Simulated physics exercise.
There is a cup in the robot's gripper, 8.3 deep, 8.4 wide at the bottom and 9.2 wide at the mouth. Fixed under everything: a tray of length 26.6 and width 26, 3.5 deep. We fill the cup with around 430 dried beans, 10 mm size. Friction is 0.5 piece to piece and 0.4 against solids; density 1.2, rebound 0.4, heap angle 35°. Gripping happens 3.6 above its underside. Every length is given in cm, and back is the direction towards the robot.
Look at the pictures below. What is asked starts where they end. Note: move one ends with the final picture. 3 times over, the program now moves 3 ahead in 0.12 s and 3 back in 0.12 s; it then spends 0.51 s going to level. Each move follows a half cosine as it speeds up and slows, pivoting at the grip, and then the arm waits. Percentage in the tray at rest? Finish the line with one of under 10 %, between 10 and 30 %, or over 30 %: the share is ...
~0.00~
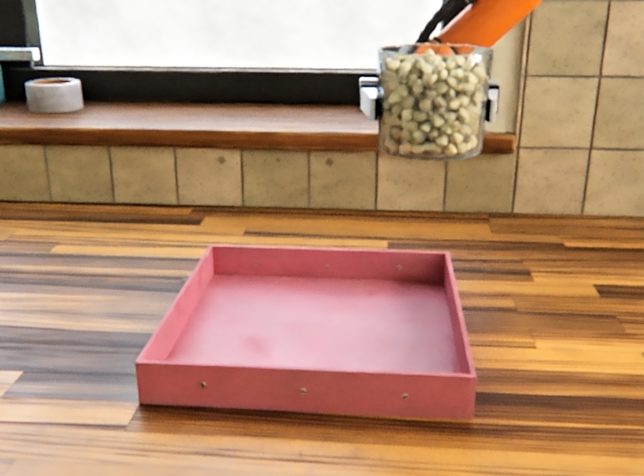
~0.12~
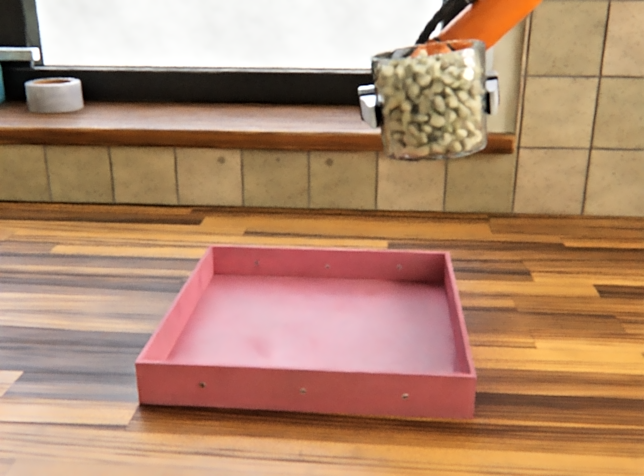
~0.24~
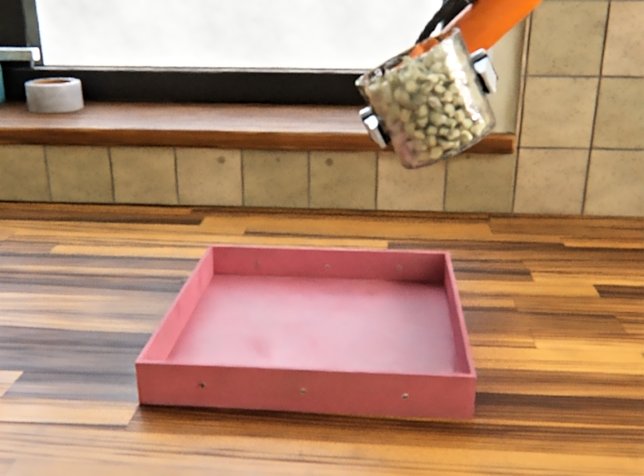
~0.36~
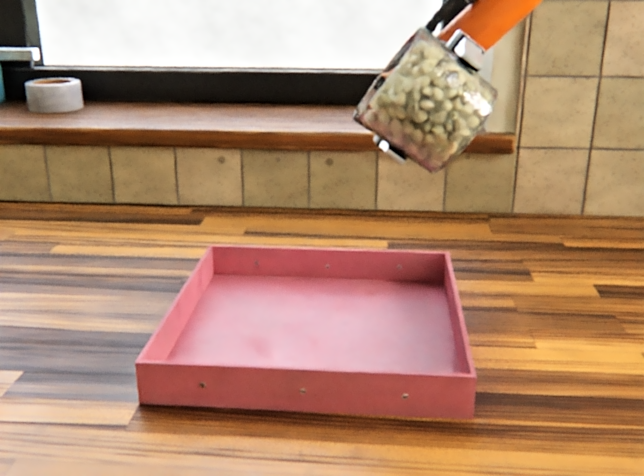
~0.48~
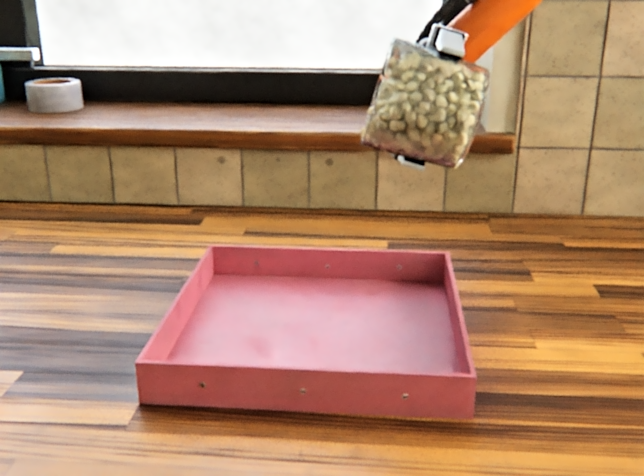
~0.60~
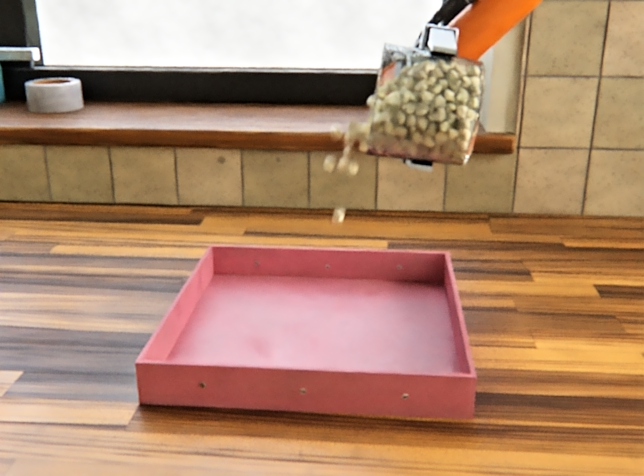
The share is over 30 %.
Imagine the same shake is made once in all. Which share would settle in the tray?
Estimate for that case: 45 %.
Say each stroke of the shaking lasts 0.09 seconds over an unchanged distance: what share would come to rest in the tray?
That gives about 85 percent.
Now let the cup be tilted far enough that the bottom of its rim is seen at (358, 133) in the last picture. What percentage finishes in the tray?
Around 40 per cent of it.
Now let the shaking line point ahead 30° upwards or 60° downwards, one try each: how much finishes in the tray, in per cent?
80 and 30 %.
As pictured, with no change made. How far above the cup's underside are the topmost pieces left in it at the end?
Height at rest: About 6.0 centimetres.
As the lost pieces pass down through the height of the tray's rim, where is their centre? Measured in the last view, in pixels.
About at (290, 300).
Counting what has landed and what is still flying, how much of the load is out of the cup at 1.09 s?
60 %.
After 1.09 s, tilted 82° forward, highest piece 22 above the table; 188 in the tray, 170 in the cup, 1 on the table or floor, 71 in flight or on a rim.
After 1.58 s, tilted 39° forward, highest piece 24 above the table; 312 in the tray, 117 in the cup, 1 on the table or floor.
After 2.03 s, level, highest piece 25 above the table; 312 in the tray, 117 in the cup, 1 on the table or floor.
After 3.08 s, level, highest piece 25 above the table; 312 in the tray, 117 in the cup, 1 on the table or floor.
At rest, 312 in the tray, 117 in the cup, 1 on the table or floor. That is 73 % in the tray.
